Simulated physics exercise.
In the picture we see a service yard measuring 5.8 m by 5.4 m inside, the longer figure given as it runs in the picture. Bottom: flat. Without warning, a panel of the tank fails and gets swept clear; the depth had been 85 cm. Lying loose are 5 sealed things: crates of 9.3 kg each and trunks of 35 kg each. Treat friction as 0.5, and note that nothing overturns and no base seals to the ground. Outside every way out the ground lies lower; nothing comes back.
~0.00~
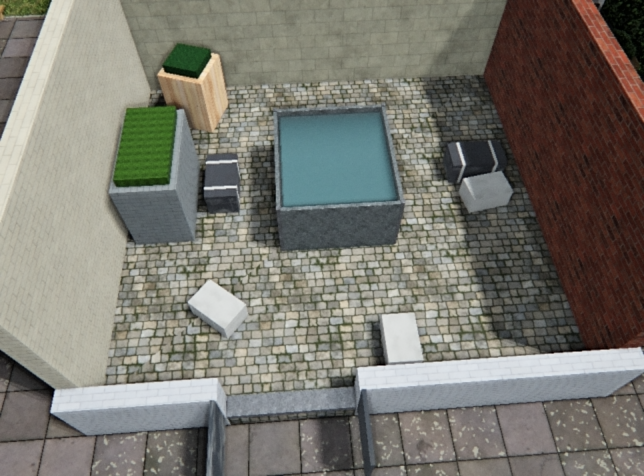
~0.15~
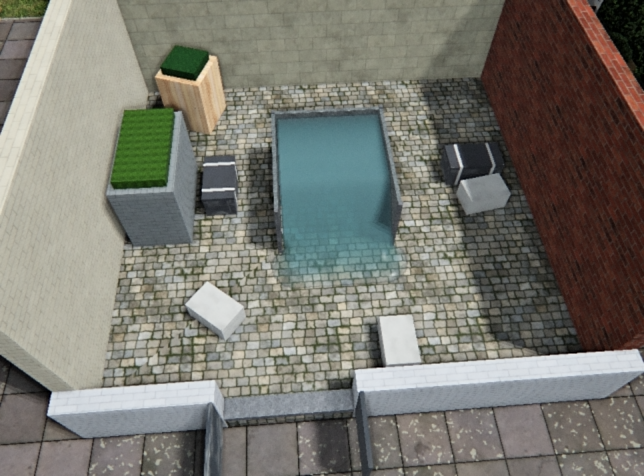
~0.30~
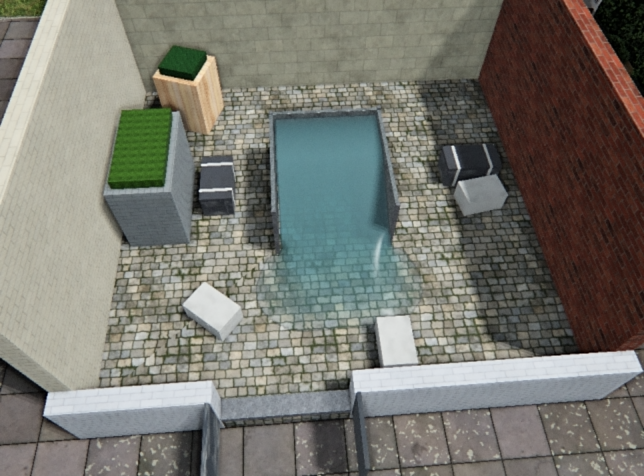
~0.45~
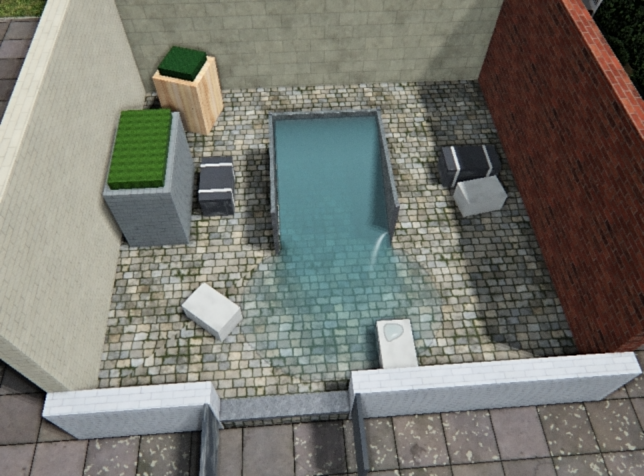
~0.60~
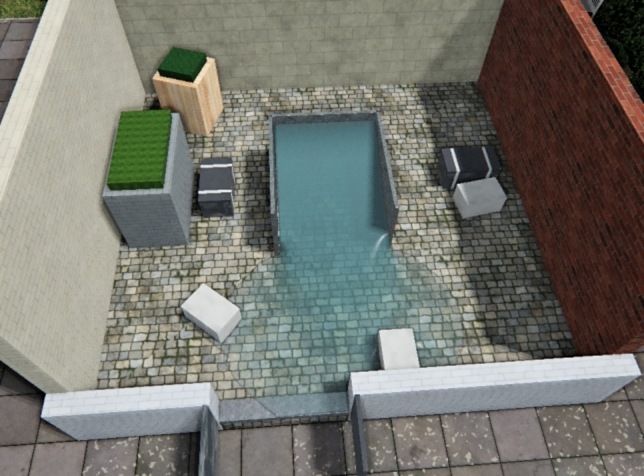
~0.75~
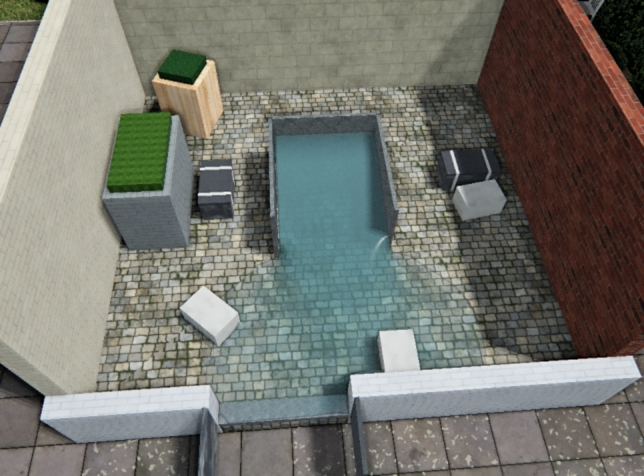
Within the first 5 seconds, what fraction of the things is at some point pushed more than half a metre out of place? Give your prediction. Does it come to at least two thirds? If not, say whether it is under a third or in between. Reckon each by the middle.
The way it's going, it will be the top band.
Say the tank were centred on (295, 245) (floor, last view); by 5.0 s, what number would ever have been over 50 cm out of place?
The count would be 3.
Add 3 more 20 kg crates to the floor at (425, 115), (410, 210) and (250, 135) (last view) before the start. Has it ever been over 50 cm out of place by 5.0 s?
First stays inside, second stays inside, third stays inside.
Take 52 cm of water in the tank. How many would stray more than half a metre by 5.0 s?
With that change, 2 of them.
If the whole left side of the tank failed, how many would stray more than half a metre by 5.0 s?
Count: 3.
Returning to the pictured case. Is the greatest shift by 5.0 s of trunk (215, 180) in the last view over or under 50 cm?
Result: Below the line.
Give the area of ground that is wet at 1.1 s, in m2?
I'd estimate close to 10.0 m2.
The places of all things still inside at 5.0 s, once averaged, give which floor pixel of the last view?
(347, 178).
After 1.1 s 0 of 5 are over 50 cm from their spots; 1 afloat.
After 2.2 s 2 of 5 are over 50 cm from their spots; 1 afloat.
After 3.5 s 3 of 5 are over 50 cm from their spots; 2 afloat.
After 5.0 s 4 of 5 are over 50 cm from their spots, and 4 have been at some point; 3 afloat.
